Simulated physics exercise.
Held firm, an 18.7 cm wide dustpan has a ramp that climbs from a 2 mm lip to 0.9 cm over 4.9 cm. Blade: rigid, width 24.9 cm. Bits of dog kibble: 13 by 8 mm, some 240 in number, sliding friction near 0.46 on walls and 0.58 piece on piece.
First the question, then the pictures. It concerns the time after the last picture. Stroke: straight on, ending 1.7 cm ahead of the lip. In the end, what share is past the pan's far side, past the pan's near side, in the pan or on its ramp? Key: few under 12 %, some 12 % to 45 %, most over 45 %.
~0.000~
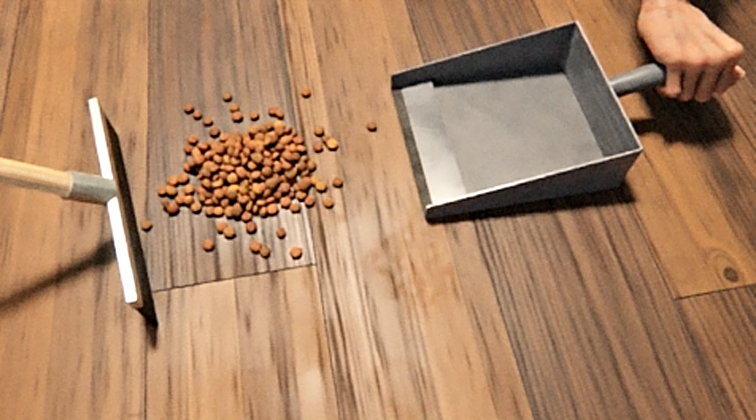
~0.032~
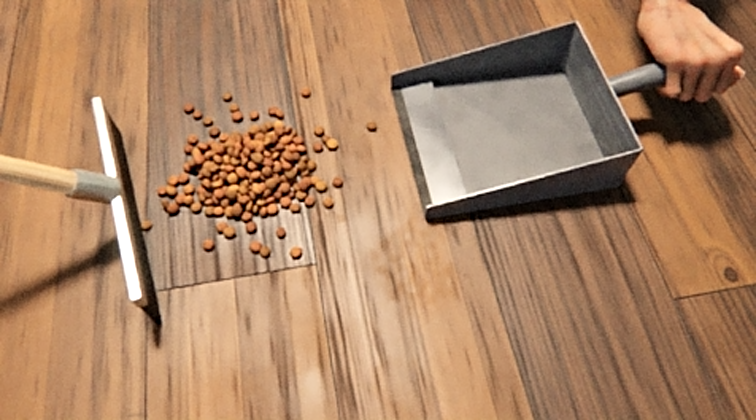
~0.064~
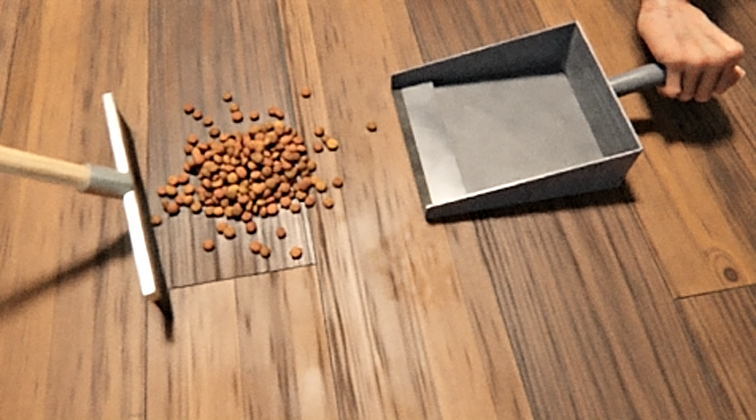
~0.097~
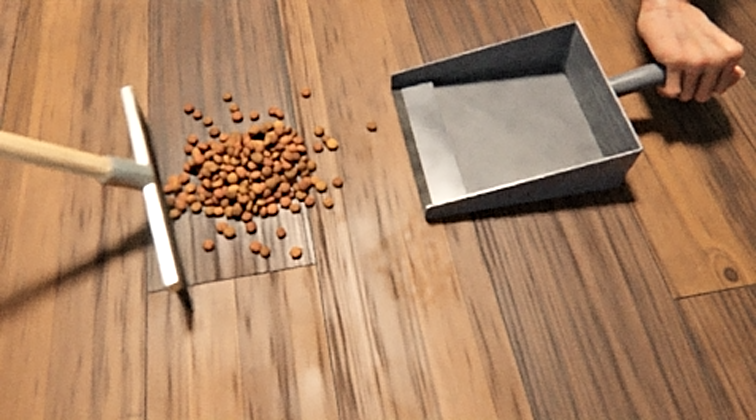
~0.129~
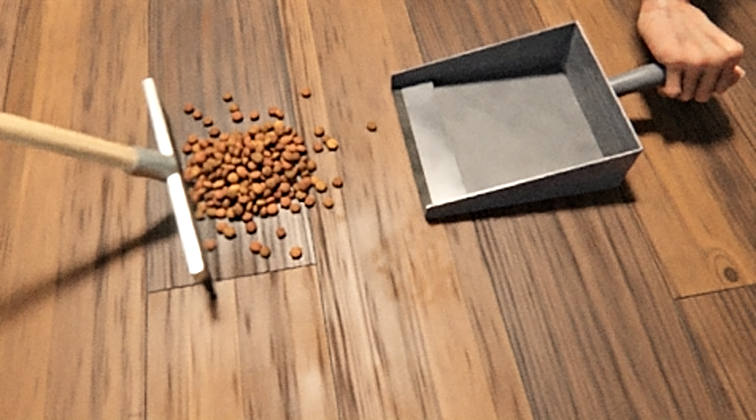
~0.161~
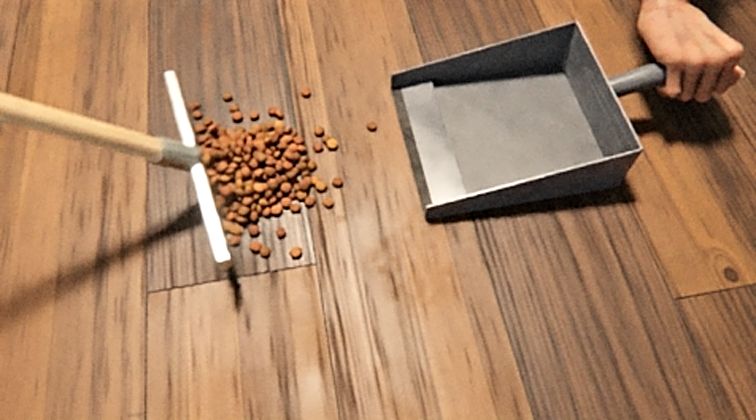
Far side = some, near side = few, pan = some.
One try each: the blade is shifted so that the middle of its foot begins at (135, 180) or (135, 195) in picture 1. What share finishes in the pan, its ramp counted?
First try about 40 per cent, second about 40 per cent.
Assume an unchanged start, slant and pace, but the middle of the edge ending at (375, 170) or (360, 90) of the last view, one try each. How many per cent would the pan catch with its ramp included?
About 30 and 30 per cent.
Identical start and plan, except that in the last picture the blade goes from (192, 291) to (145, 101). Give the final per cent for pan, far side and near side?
Split: Pan = 20, far = 10, near = 0.
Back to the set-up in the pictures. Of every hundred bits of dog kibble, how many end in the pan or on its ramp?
I reckon around 35 in a hundred.
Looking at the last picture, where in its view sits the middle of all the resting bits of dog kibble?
Approximately (395, 110) in the last picture.
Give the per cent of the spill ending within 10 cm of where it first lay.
Around 0 percent.
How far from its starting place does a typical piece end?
I'd put it near 20 cm.
After 0.30 s, middle of the blade 12 cm from the lip; 0 % over the lip, far side 10 %, near side 0 %.
Then, at 0.39 s, middle of the blade 6 cm from the lip; 0 % over the lip, far side 20 %, near side 0 %.
After 0.62 s, middle of the blade 4 cm from the lip; 35 % over the lip, far side 25 %, near side 0 %.
At rest (1.1 s), far side 25 %, near side 0 %, pan 35 %, in front of the lip or behind the blade 40 %.
